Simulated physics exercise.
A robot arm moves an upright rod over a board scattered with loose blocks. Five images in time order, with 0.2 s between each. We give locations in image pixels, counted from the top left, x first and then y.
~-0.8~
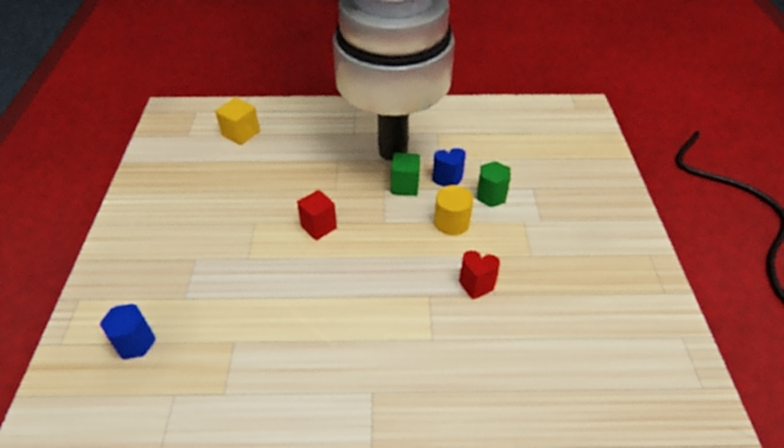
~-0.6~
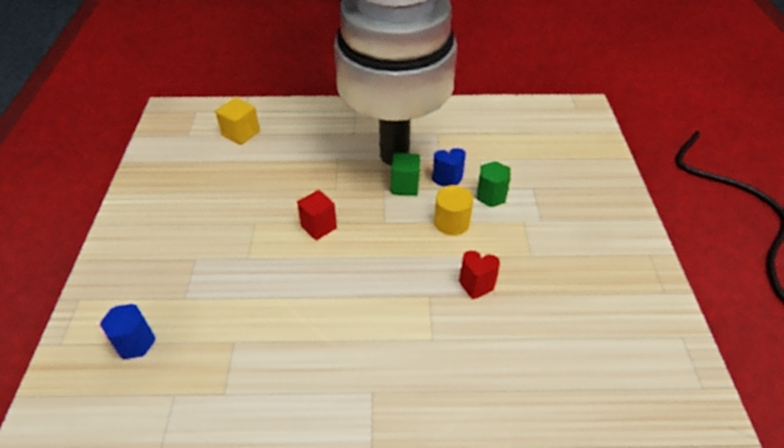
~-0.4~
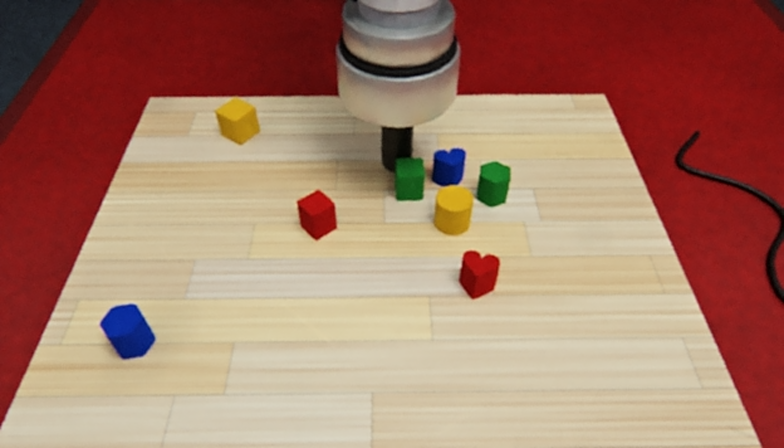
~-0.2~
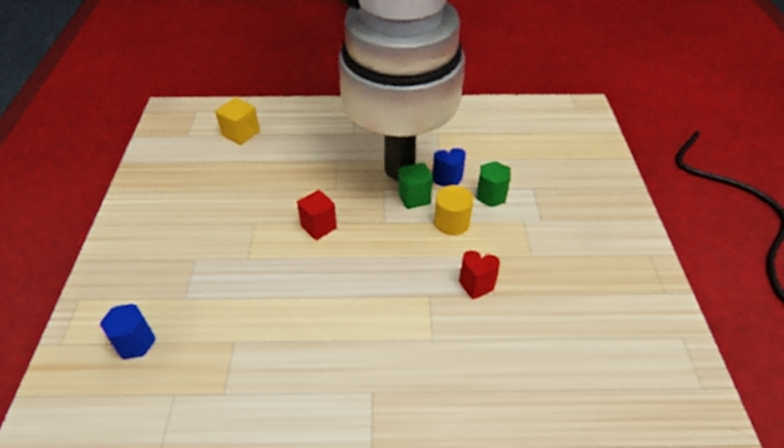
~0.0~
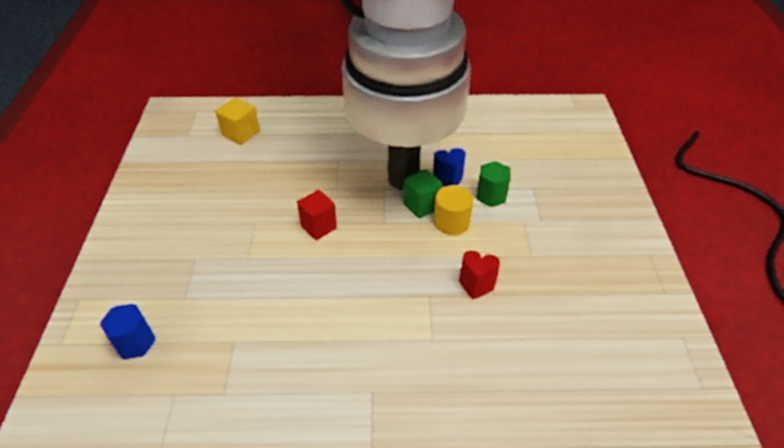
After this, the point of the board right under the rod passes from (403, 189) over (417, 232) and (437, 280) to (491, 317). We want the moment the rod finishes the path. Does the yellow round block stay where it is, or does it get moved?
At the end of the path, the yellow round block has moved off its old spot.
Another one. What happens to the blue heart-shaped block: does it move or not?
Here's my answer: The blue heart-shaped block remains in position.
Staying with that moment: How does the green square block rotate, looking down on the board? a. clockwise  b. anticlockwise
b - anticlockwise.
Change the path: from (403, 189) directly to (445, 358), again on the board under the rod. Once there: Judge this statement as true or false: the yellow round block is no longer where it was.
The claim holds.
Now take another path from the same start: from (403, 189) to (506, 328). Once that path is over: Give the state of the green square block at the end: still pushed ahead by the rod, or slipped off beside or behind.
Slid off.
The first path, step by step. One third of the way, rod at (417, 224); green square block at (452, 218), turned 60° anticlockwise; yellow round block at (486, 213).
Two thirds of the way, rod at (438, 272); green square block at (468, 236); yellow round block at (490, 214).
At the end, rod at (493, 309); green square block at (468, 236), turned 140° anticlockwise; blue heart-shaped block not moved; yellow round block at (490, 214); red heart-shaped block at (516, 268), turned 85° anticlockwise.
